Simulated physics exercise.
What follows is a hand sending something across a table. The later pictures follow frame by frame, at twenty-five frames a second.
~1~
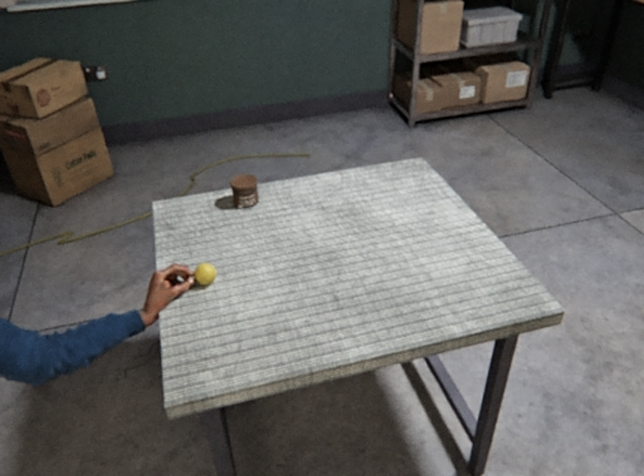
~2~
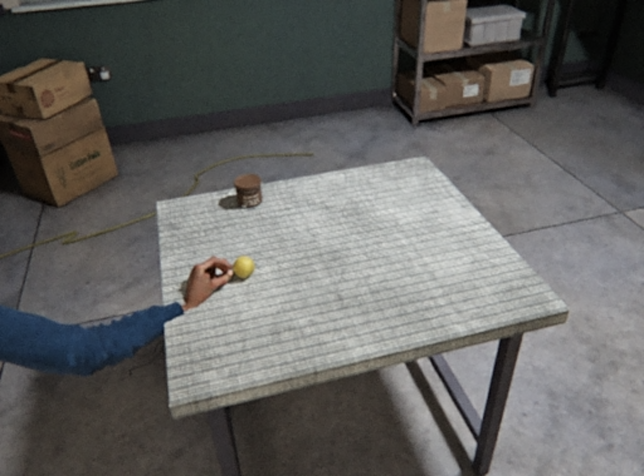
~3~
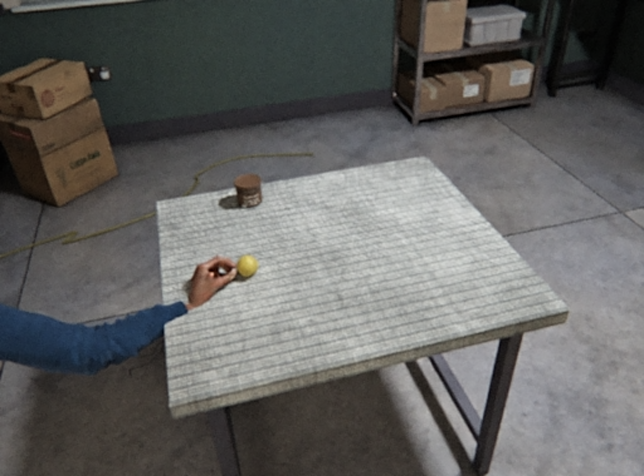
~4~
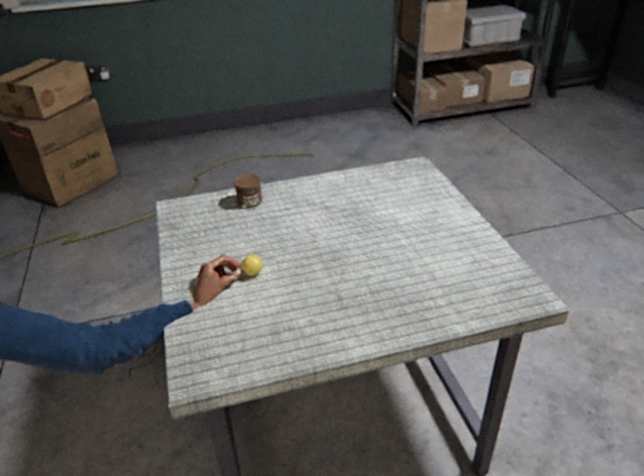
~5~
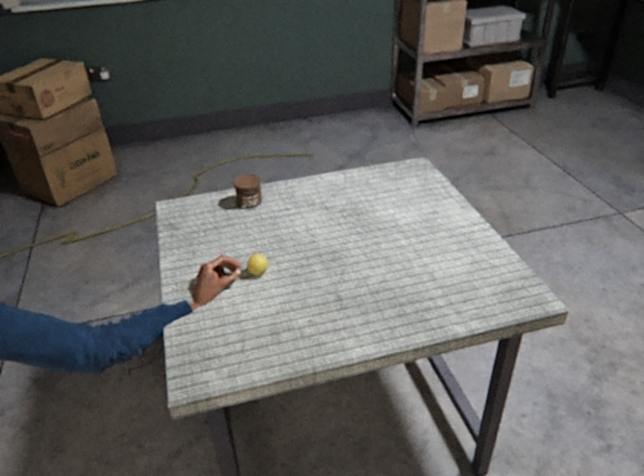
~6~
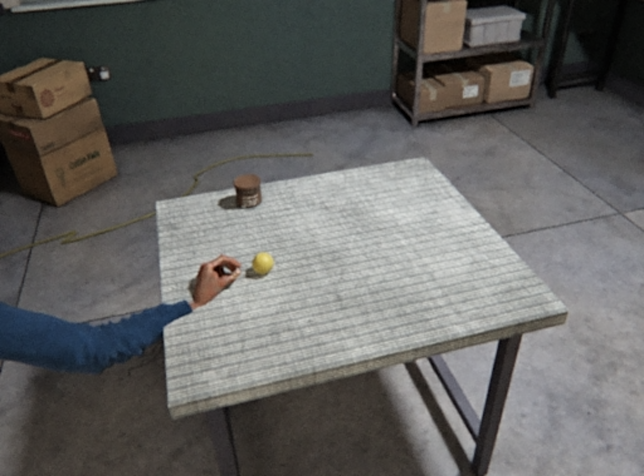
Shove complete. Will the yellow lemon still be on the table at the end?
It is safe on the table.
Then, 0.10 s past the last view, yellow lemon displaced about its own width near (275, 261).
Then, 0.30 s past the last view, yellow lemon displaced well along near (294, 257).
Then, 0.50 s past the last view, yellow lemon displaced well along near (306, 255).
Finally, moved from the start, yellow lemon. Final places as the last picture's camera would see them, yellow lemon near (313, 254).
